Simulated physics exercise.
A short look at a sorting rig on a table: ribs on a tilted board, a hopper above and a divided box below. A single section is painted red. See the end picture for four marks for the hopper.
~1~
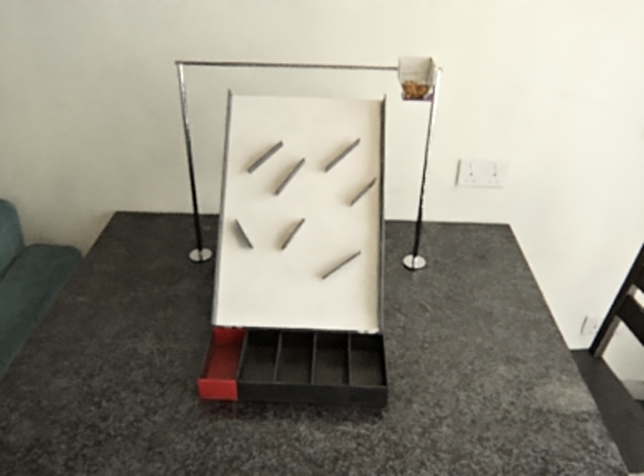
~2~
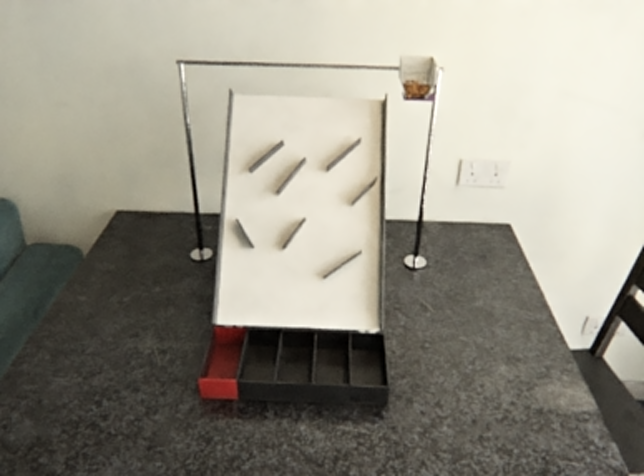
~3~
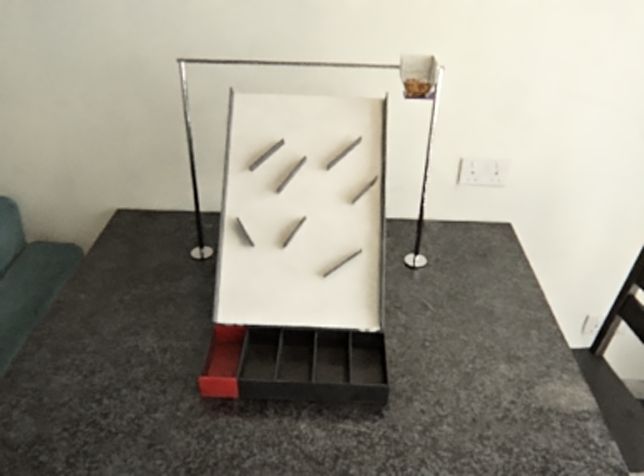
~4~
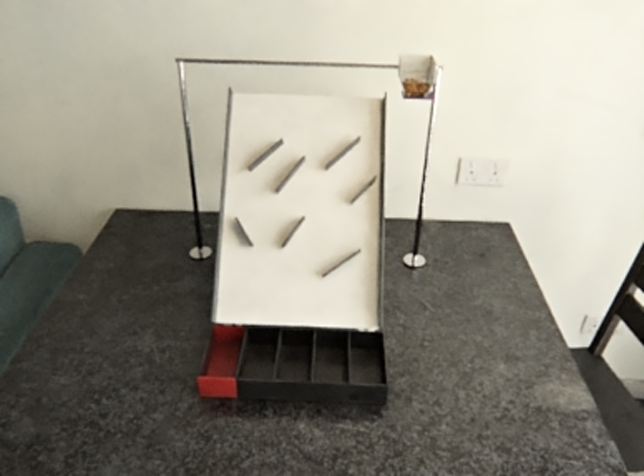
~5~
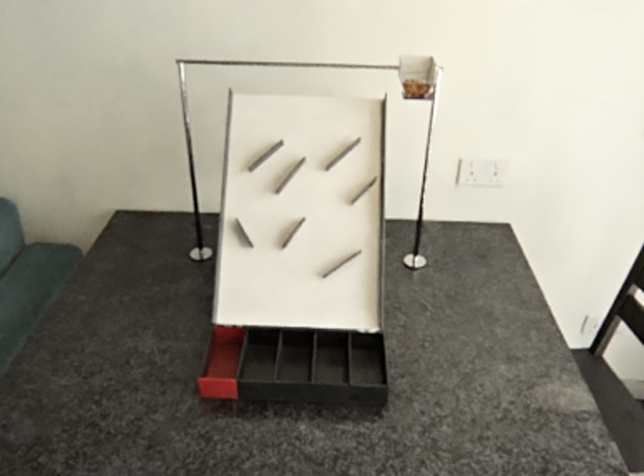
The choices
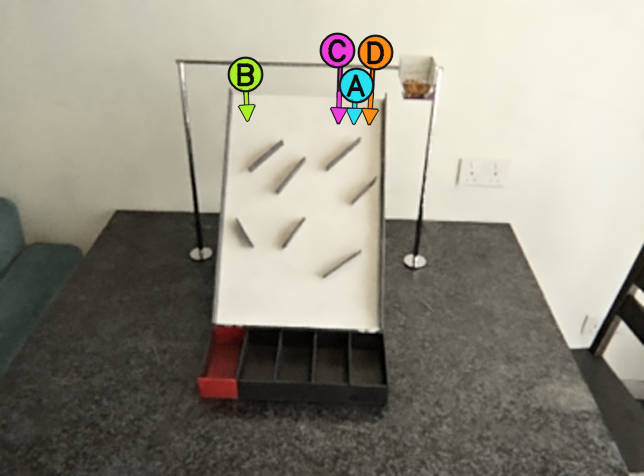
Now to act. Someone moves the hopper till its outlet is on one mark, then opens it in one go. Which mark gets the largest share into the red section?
The answer is mark B.
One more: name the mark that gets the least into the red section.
D it is.
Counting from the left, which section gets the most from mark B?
It is the first one.
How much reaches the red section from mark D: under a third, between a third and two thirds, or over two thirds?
It is under a third.
On the marked copy, mark A meets the board at (354, 118); mark B meets the board at (247, 115); mark C meets the board at (338, 117); mark D meets the board at (369, 118).
With A, about a quarter in the red section, about two thirds in other sections, a stray few held on the board.
With B, most in the red section, about a quarter in other sections.
With C, about a third in the red section, about two thirds in other sections.
With D, a small part in the red section, most in other sections, a small part held on the board.
